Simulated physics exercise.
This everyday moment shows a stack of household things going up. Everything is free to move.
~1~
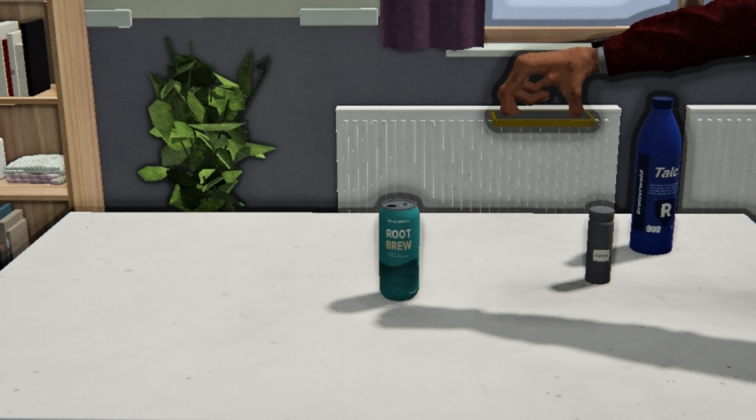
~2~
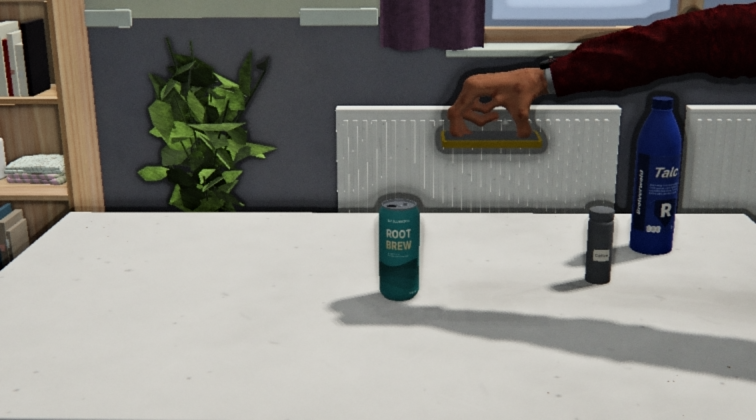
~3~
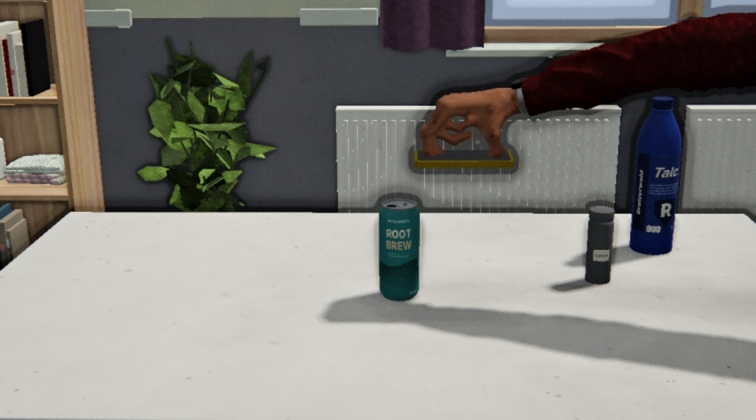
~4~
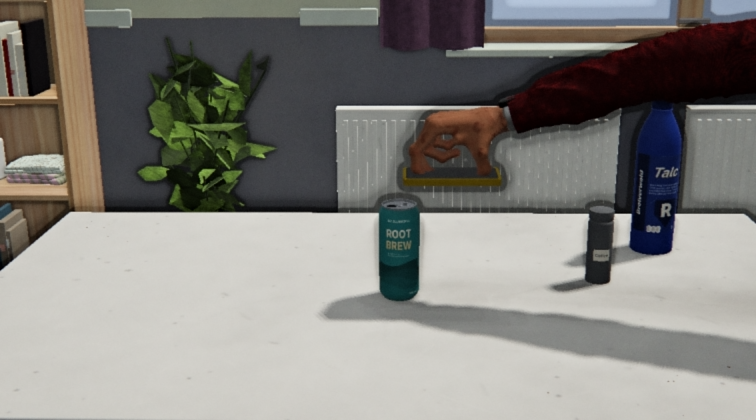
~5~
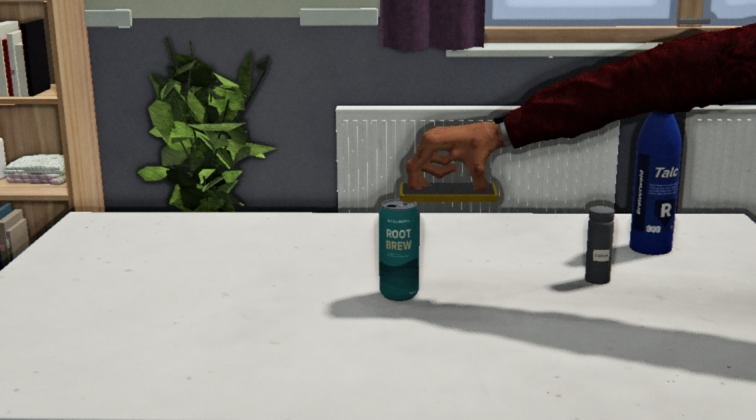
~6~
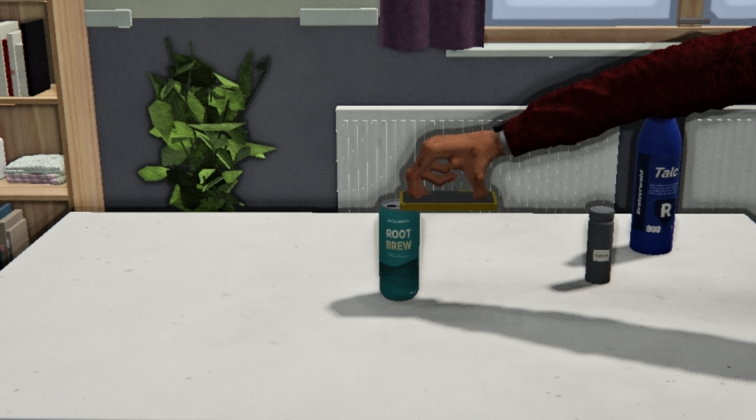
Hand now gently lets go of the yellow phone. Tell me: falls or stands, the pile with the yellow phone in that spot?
Falls.
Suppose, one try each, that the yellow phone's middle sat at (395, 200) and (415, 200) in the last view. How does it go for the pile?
The first try leaves the pile standing, the second leaves it standing.
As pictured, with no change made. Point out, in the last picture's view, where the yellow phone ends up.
It ends near (435, 255).
Then, 0.20 s later than the last frame, yellow phone tilted by 32° near (447, 216).
Then, 0.30 s later than the last frame, yellow phone now fallen.
Then, 0.40 s later than the last frame, things are still on the move.
When it is over, fallen, yellow phone; left askew, turquoise can; the other 2 as before. End places, in pixels of the last picture, yellow phone near (435, 255). The pile loses its balance.
